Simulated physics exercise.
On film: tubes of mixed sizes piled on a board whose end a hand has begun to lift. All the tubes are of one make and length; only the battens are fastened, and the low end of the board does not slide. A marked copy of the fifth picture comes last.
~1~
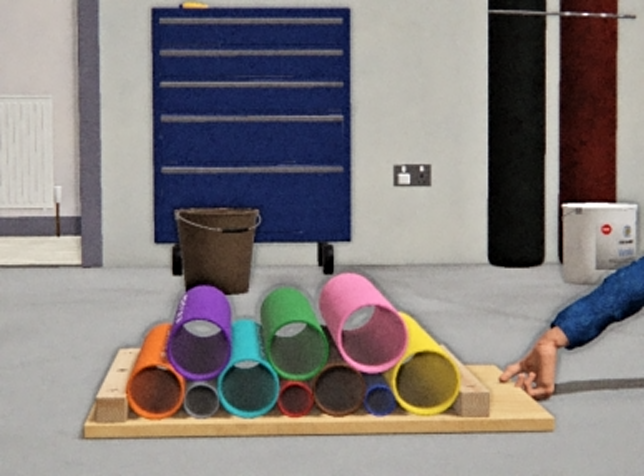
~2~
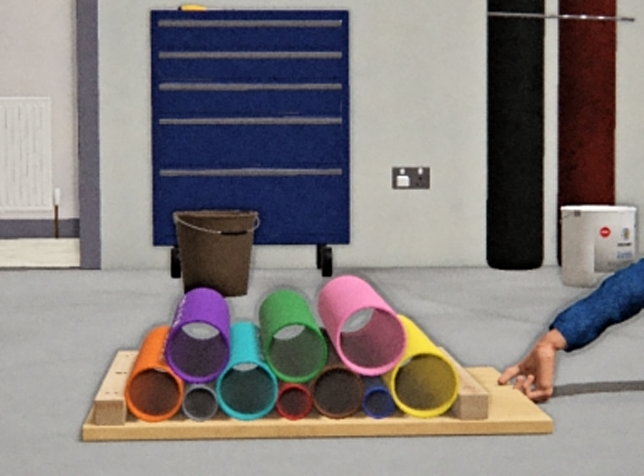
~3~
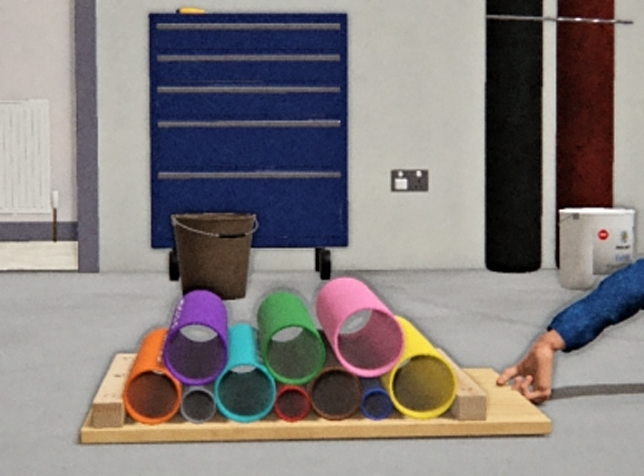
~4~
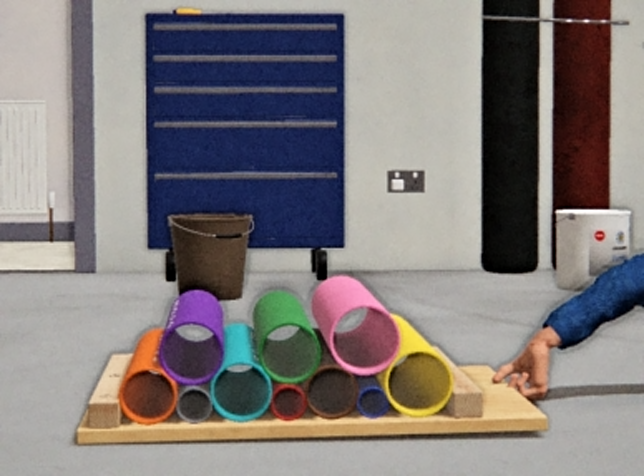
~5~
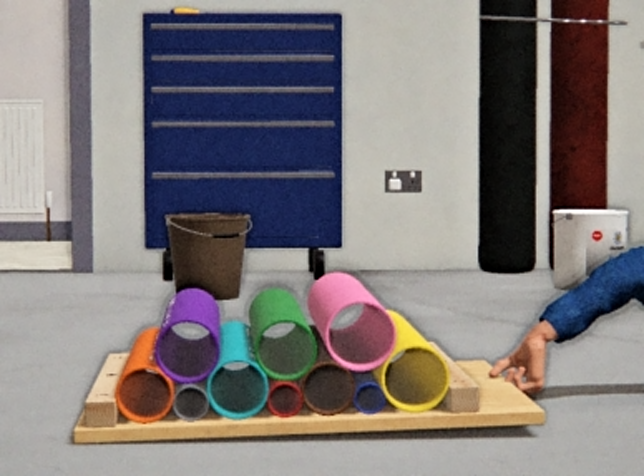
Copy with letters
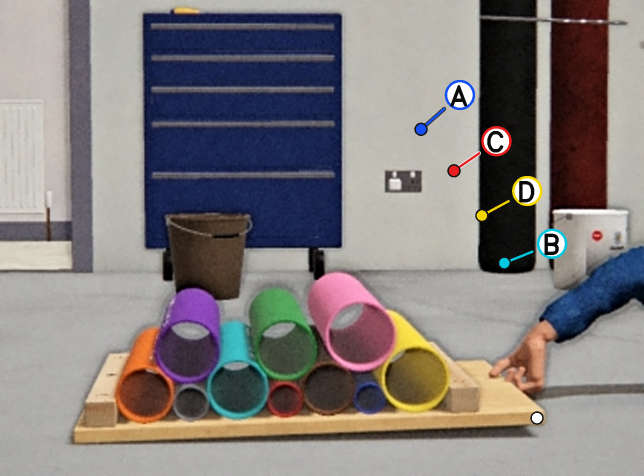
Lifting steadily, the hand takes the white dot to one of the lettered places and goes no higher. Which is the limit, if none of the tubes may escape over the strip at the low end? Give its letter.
Stop at A.
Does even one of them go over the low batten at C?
At C: No.
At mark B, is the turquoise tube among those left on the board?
Yes, with B.
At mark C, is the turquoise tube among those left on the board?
Yes, with C.
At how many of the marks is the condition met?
Four of the four.
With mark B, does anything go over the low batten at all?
No, at B.
On the marked copy, A at (421, 129); B at (504, 263); C at (454, 171); D at (482, 216); the white dot at (537, 418).
With A. Early on, board at 21°.
Further on, board at 40°.
At the end, board at 41°, none over the low batten.
As for the rest, B none over the low batten; C none over the low batten; D none over the low batten.
